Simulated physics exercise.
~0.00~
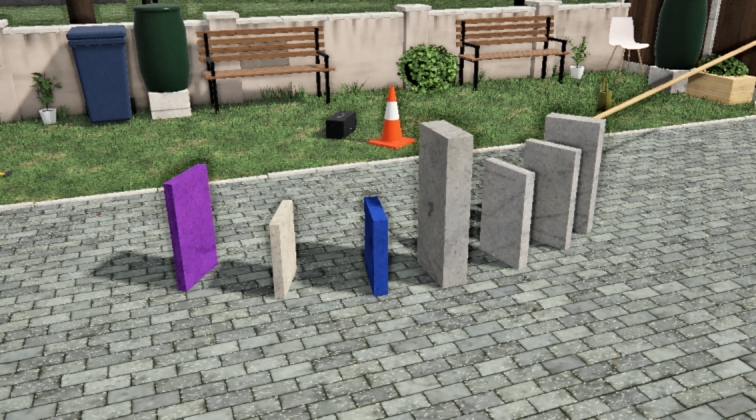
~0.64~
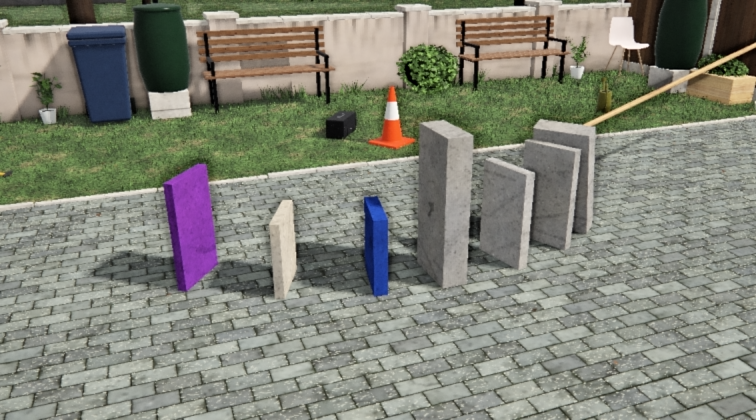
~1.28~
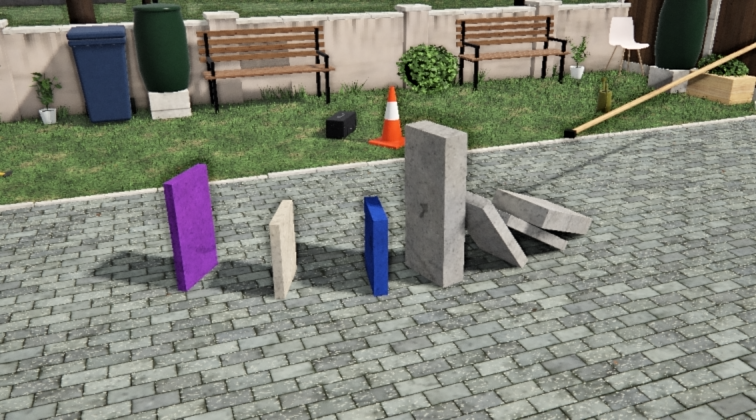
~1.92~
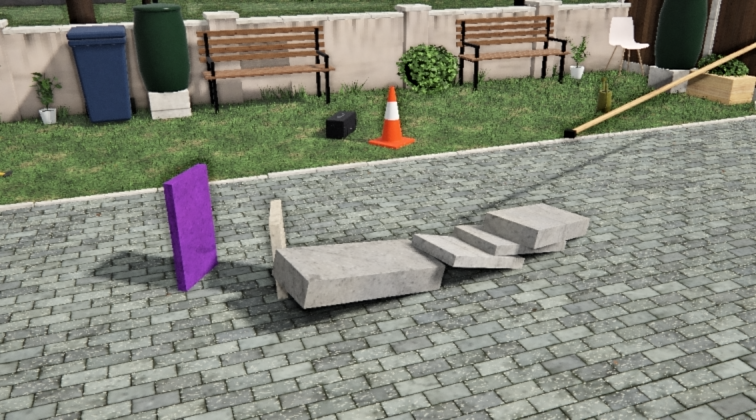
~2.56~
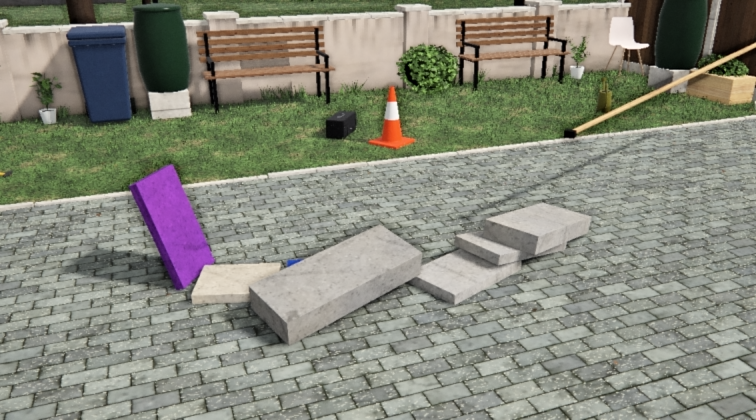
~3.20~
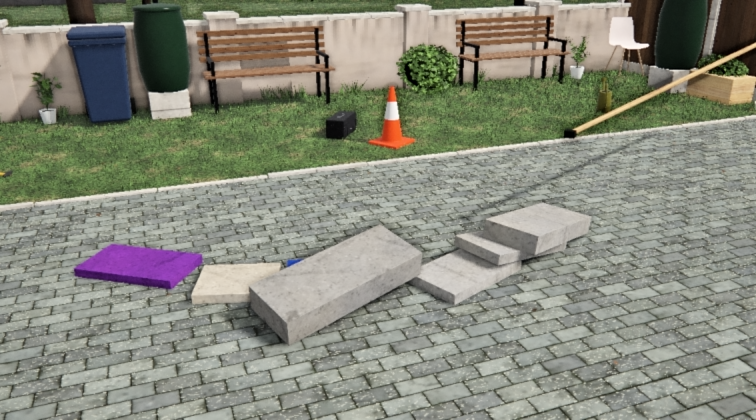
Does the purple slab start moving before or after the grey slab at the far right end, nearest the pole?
The purple slab starts moving after it. The grey slab nearest the pole is already tipping while the purple one still stands upright, and the purple one leans over only near the end.
Seven upright slabs curving across a paved yard topple leftward in turn until none stands.
